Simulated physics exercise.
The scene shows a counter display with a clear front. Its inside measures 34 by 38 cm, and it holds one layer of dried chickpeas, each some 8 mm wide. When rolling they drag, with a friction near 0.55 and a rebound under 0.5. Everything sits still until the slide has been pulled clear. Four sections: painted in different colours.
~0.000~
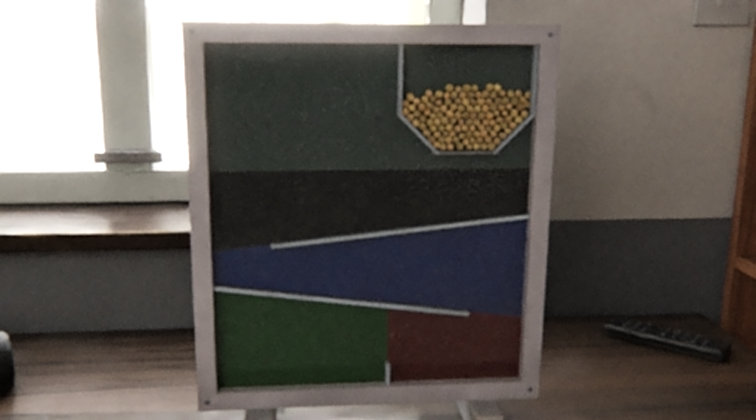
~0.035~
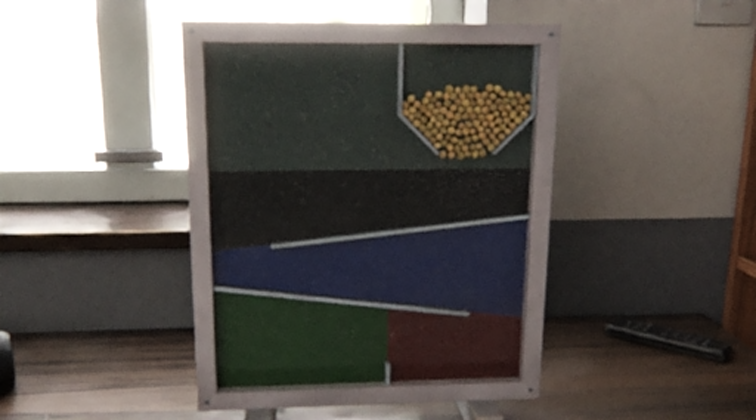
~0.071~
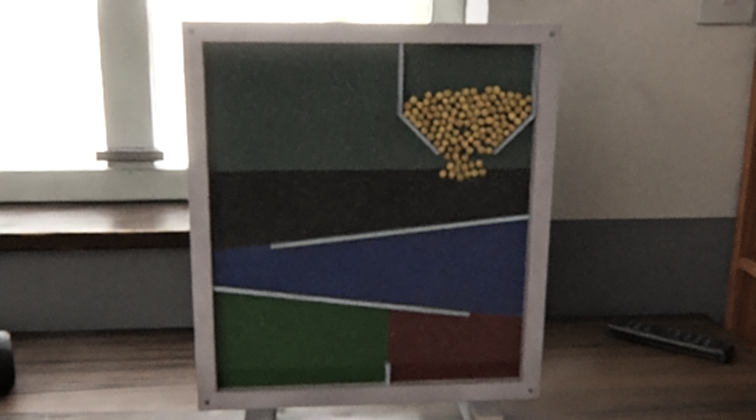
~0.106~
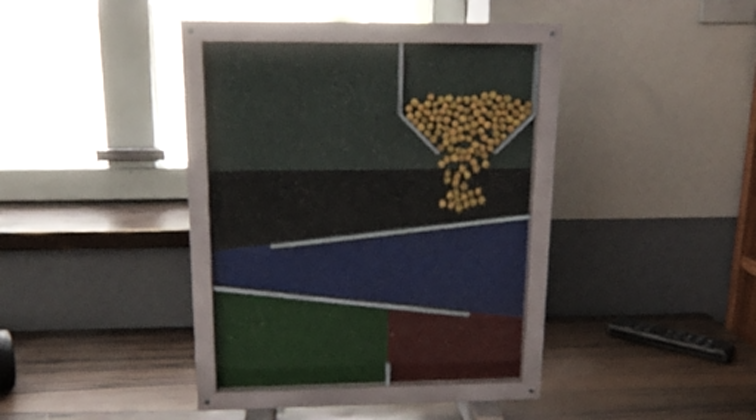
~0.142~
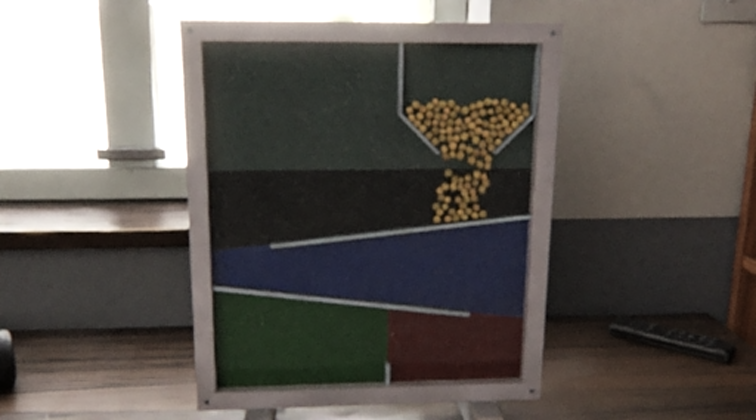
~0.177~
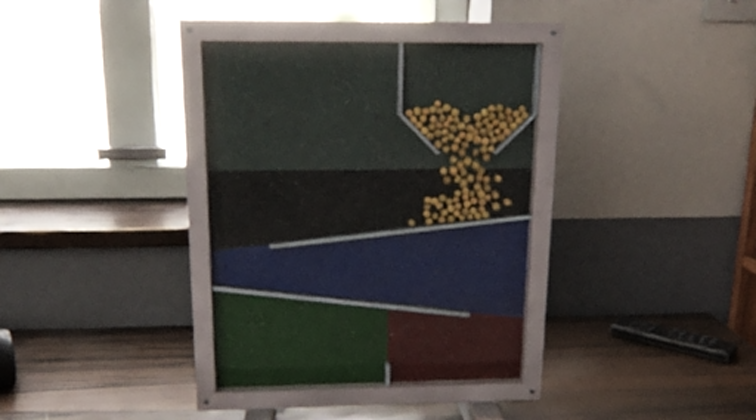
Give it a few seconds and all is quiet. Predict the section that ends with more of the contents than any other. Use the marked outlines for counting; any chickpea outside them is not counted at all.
I would say the one marked black.
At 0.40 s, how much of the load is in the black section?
That part holds about 95 percent of it.
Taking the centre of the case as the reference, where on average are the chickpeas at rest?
Roughly 6 cm to the right and 1 cm up.
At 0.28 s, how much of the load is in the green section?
Share: Some 0 per cent.
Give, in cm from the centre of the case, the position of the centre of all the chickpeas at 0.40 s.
About 8 cm right and 2 cm above.
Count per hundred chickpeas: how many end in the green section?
About 0 %.
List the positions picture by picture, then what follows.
About 120 chickpeas; chickpeas' middle (466, 115); red (452, 345), blue (399, 267), green (299, 340), black (359, 203); slide (434, 153) to (496, 152), in the first picture.
Chickpeas' middle (466, 116); 6 out, lowest chickpea (461, 155), in the second picture.
Chickpeas' middle (467, 123); 15 out, lowest chickpea (460, 177), in the third picture.
Chickpeas' middle (469, 139); 29 out, lowest chickpea (459, 208), in the fourth picture.
Chickpeas' middle (462, 147); 44 out, lowest chickpea (448, 219), in the fifth picture.
Chickpeas' middle (468, 161); 56 out, lowest chickpea (412, 223); wall ends (273, 246), (467, 314), (388, 365), (401, 40) to (437, 152), (495, 152) to (538, 41), in the sixth picture.
By 0.28 s, the chickpeas' middle is 9 cm right of and 4 cm above the centre; black 65 %.
By 0.40 s, the chickpeas' middle is 8 cm right of and 2 cm above the centre; black 95 %.
By 0.63 s, the chickpeas' middle is 6 cm right of and 1 cm above the centre; black 100 %.
All still by 2.3 s, red 0 %, blue 5 %, green 0 %, black 100 %.
